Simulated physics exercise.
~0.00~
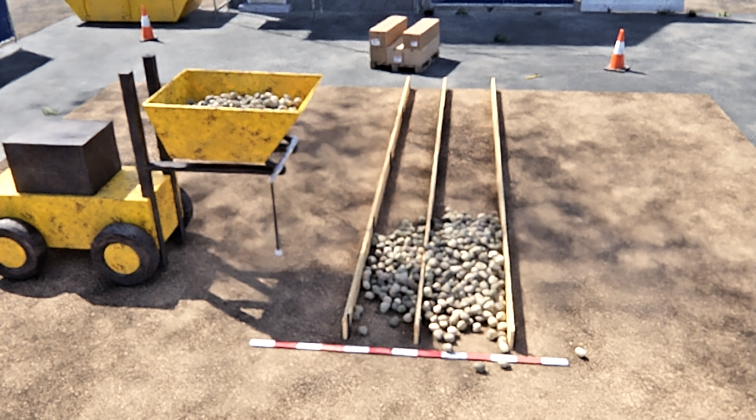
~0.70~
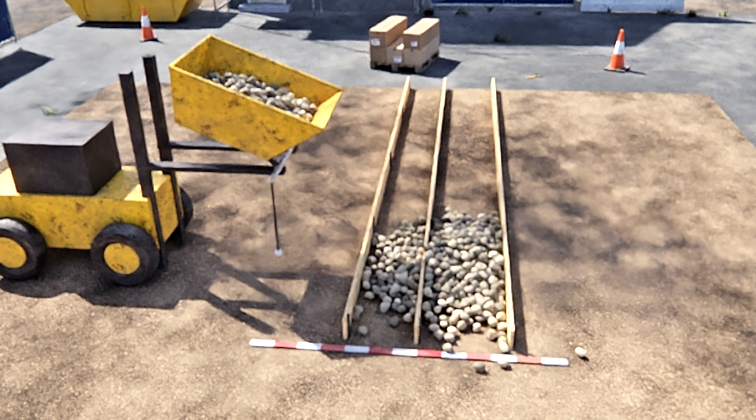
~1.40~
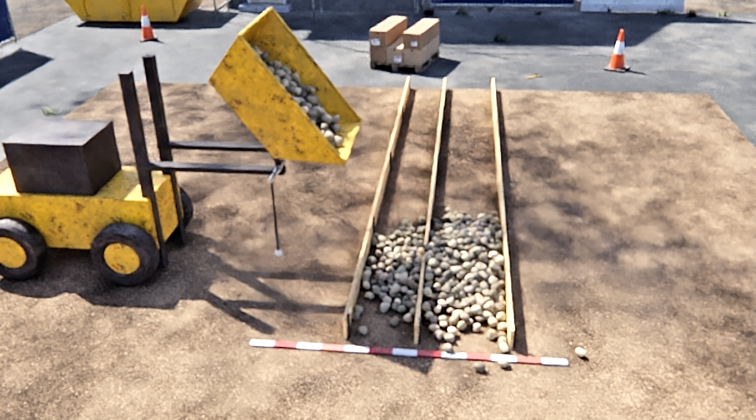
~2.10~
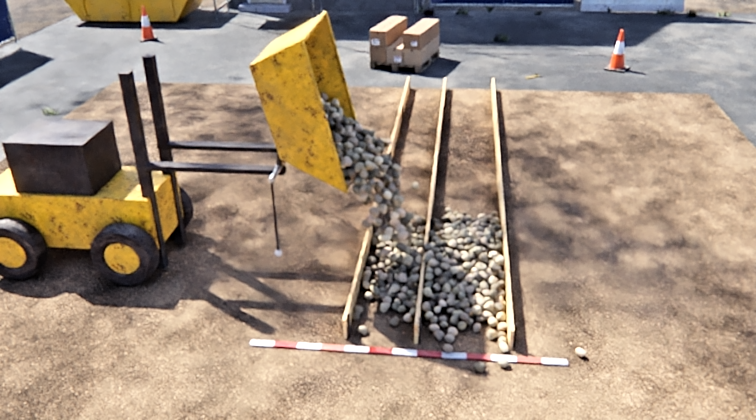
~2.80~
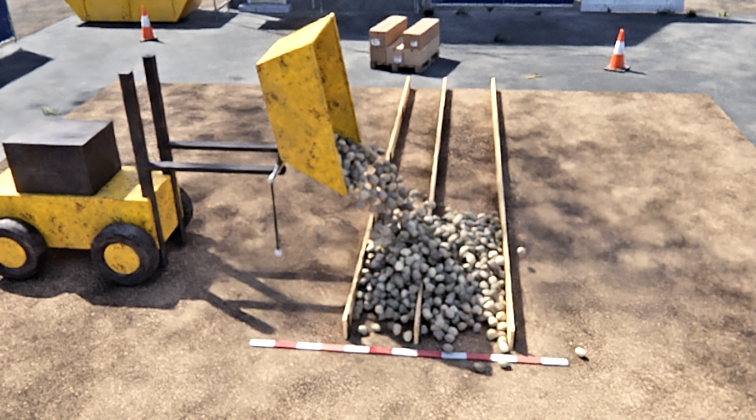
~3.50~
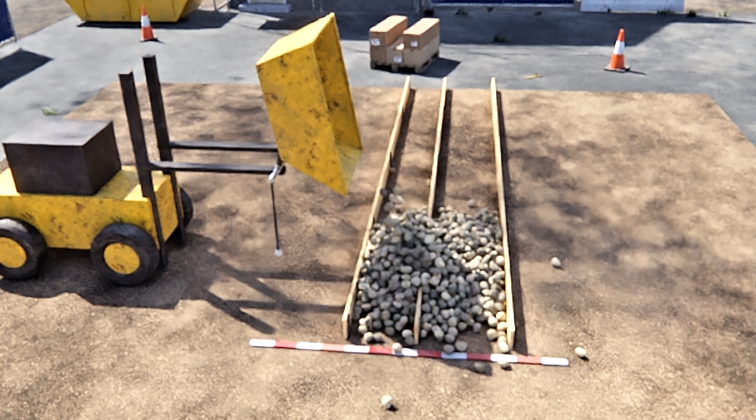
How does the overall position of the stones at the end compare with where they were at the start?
At the start the stones are split between the raised yellow skip on the left and the pile between the boards. At the end the skip is empty and they lie on the ground, mostly between the boards, so as a whole they are farther right and lower.
On a sunlit dirt yard, a yellow vehicle's raised skip tips to the right and pours its stones onto a loose pile between three wooden boards, partly burying the middle board; the skip ends steeply tilted and empty, with a few stones lying outside the boards.
